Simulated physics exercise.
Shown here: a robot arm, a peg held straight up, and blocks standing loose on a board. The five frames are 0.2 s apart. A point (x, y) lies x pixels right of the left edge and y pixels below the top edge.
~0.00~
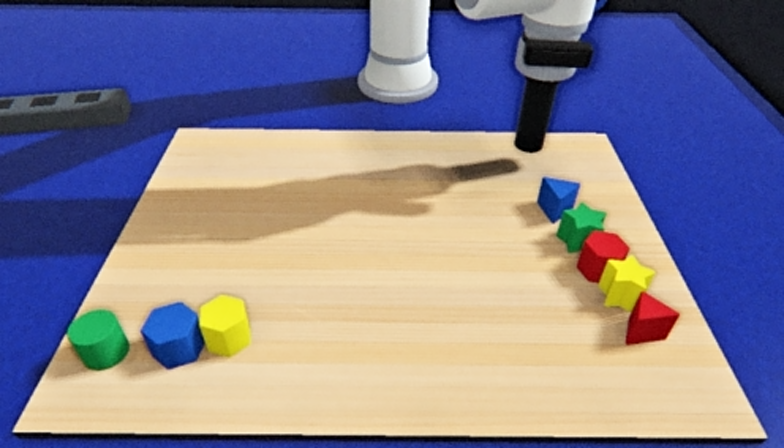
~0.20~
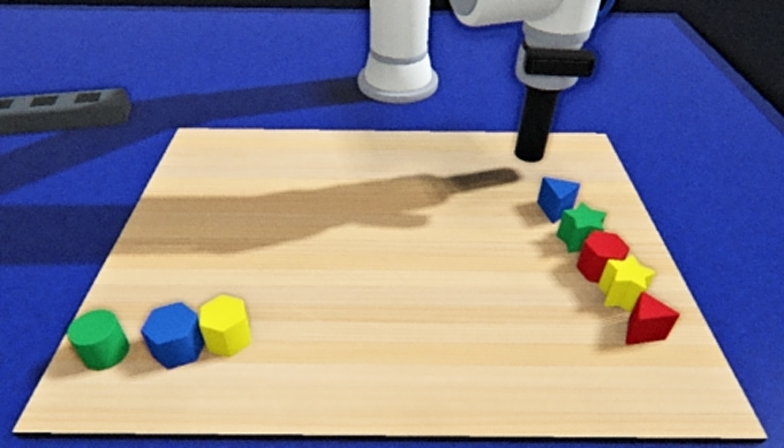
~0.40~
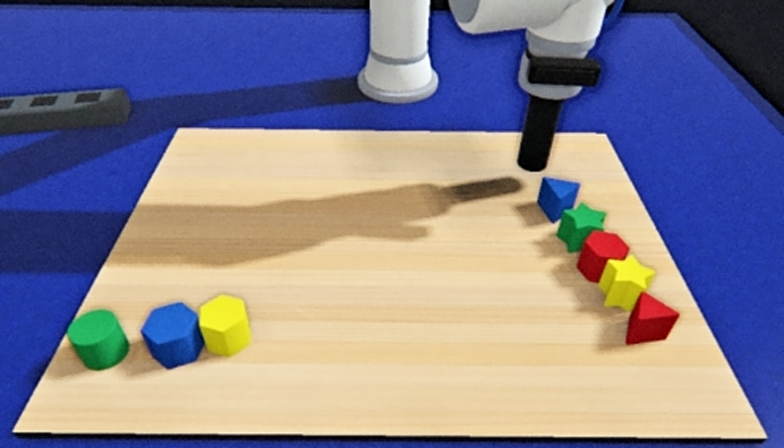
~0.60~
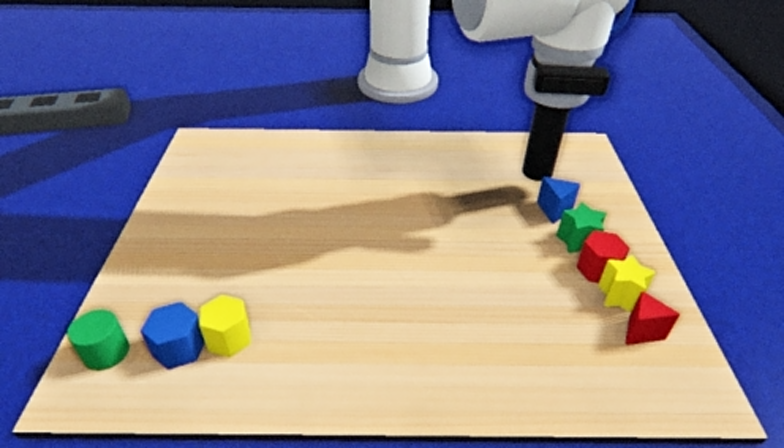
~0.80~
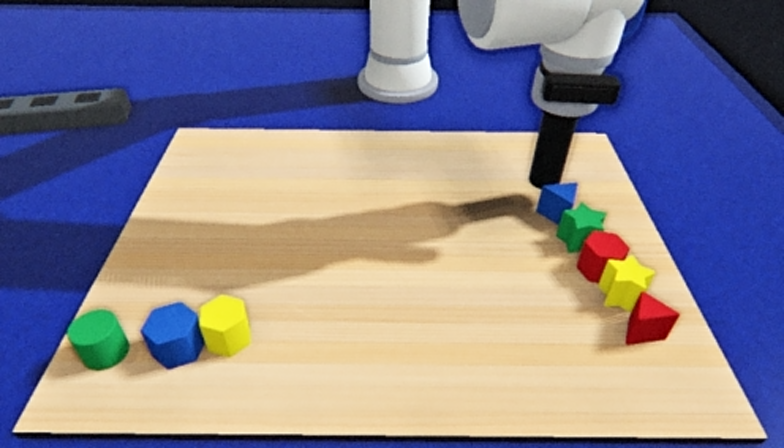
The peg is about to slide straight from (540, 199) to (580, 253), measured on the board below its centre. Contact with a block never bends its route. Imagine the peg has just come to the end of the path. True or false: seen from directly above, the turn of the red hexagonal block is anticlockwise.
My answer: False.
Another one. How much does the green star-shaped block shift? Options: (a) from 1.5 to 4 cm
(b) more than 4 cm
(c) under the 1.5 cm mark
I choose b.
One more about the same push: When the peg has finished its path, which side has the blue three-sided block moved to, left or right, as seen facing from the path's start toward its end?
The shift is leftward.
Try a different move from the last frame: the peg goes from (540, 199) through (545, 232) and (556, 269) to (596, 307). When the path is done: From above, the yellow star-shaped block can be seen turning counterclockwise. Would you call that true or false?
This is true.
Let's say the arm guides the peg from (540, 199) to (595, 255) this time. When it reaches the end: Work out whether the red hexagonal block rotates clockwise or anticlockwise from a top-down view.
Its rotation is clockwise.
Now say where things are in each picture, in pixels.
In the first frame, peg's lower end at (528, 145); blue three-sided block at (561, 186); green star-shaped block at (587, 216); red hexagonal block at (608, 244); yellow star-shaped block at (632, 270).
In the second frame, peg at (529, 155); blocks still.
In the third frame, peg at (532, 164); blocks still.
In the fourth frame, peg at (537, 173); blocks still.
In the fifth frame, peg at (544, 181); blue three-sided block at (564, 190); green star-shaped block at (587, 216); red hexagonal block at (608, 244); yellow star-shaped block at (632, 270).
The first path, step by step. Halfway along, peg at (565, 207); blue three-sided block at (596, 209), turned 50° anticlockwise; green star-shaped block at (622, 228), turned 25° clockwise; red hexagonal block at (614, 251), turned 20° clockwise; yellow star-shaped block at (635, 277).
At the end, peg at (586, 234); blue three-sided block at (609, 211), turned 90° anticlockwise; green star-shaped block at (634, 233), turned 50° clockwise; red hexagonal block at (614, 251), turned 20° clockwise; yellow star-shaped block at (636, 278).
